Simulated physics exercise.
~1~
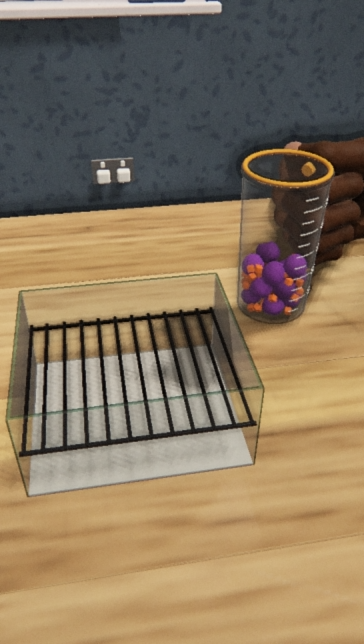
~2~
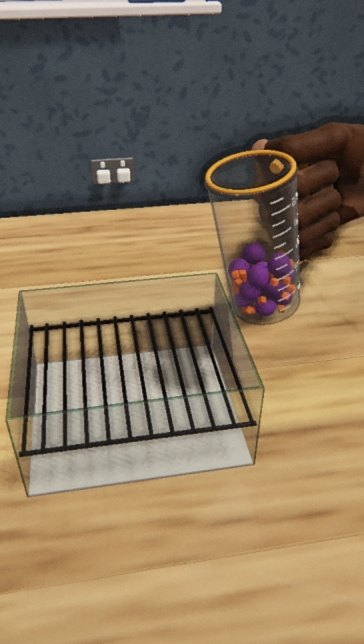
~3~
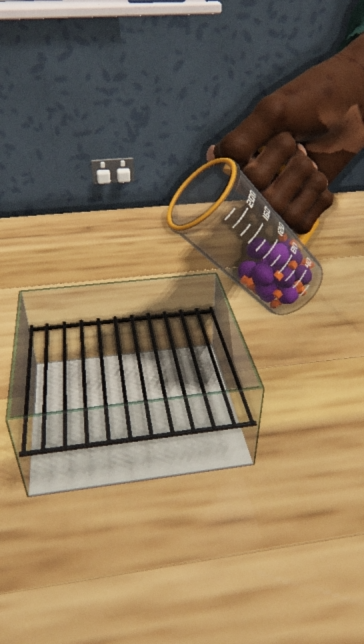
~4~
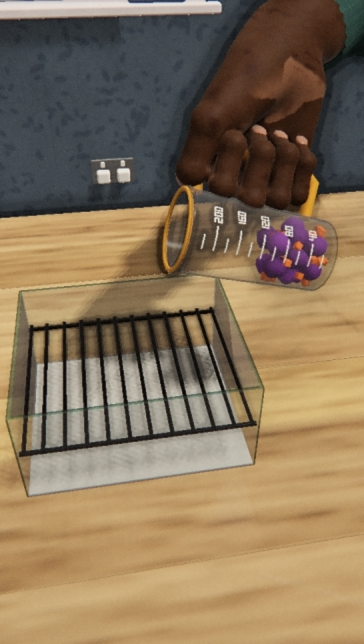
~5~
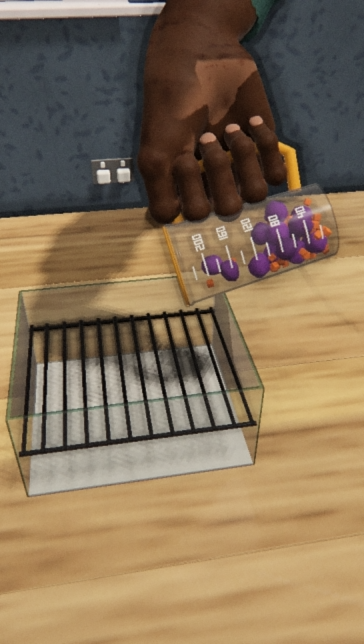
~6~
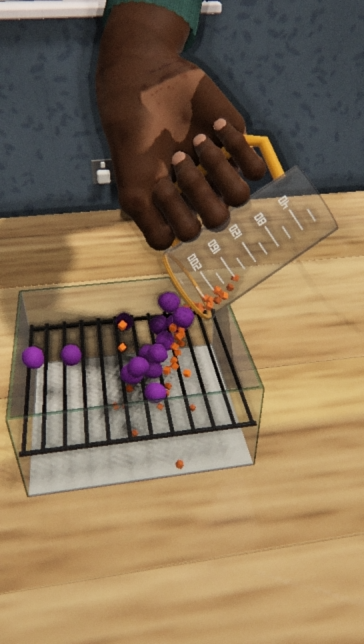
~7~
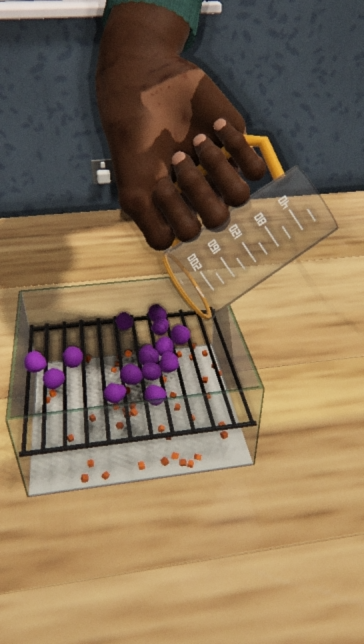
A dark-skinned hand grips a clear measuring cup with a yellow-orange rim and handle, holding larger purple balls and small orange bits, at the right of a wooden table seen from above at an angle. To the left sits an open glass box with a black wire rack across it, against a dark blue patterned wall. The hand moves the cup left and tips it onto its side, and the pieces slide toward the rim. Tilted further, the cup pours everything out over the rack. The orange bits drop through the gaps to the pale floor of the box, while the purple balls stay on the wires.
